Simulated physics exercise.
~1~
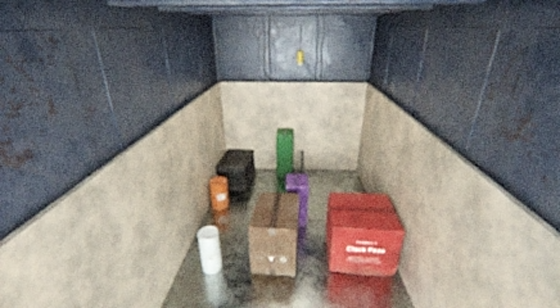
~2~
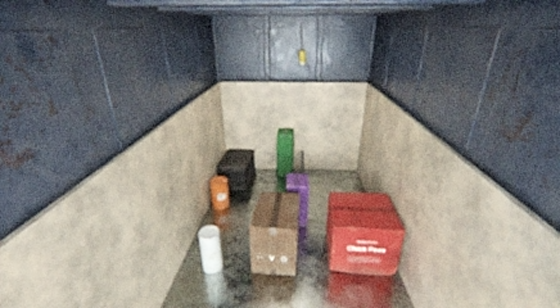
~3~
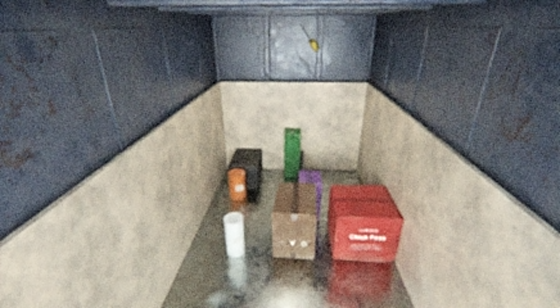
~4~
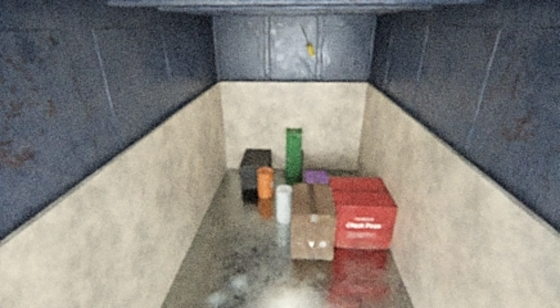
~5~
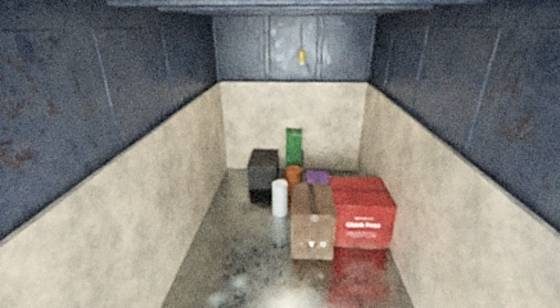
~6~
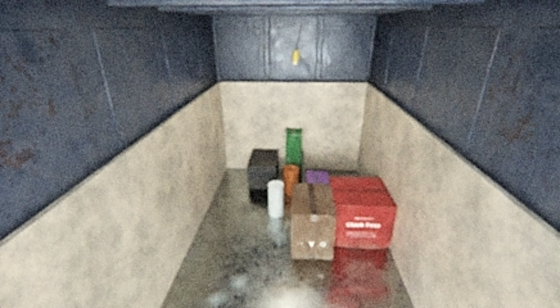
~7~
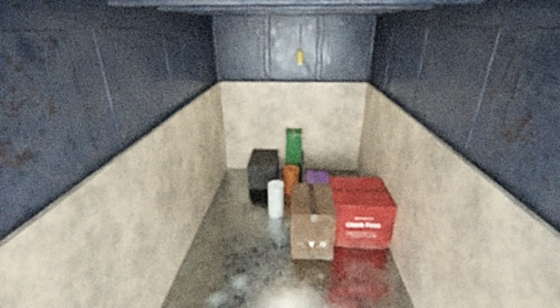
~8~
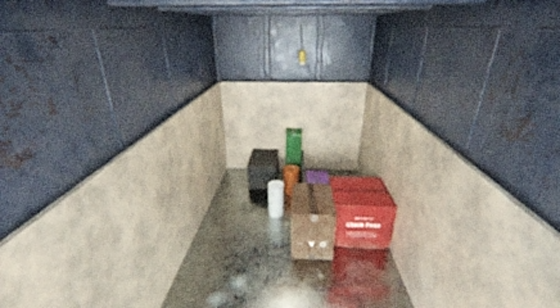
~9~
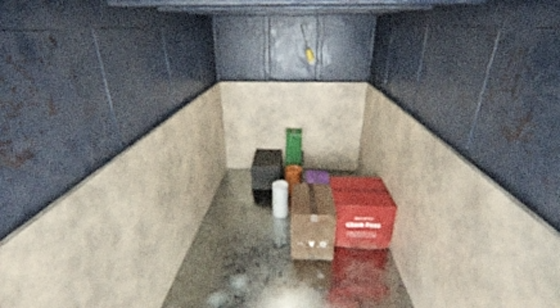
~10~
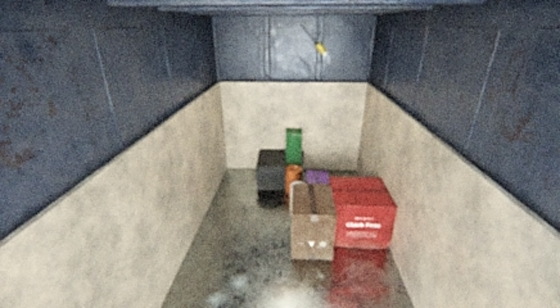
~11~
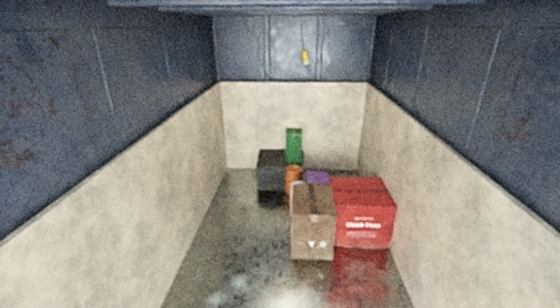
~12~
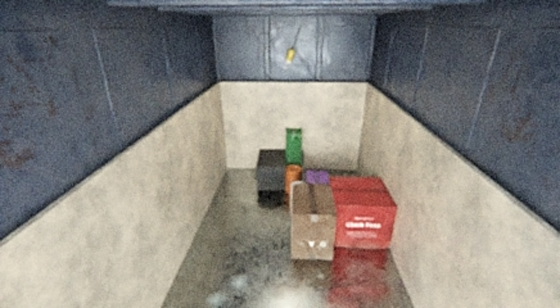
Inside a dark-walled cargo hold with a hanging yellow lamp, the boxes and canisters slid forward and to the right, bunching up near the far end, and after a later small shift the white canister rested behind the brown box, with everything still upright.
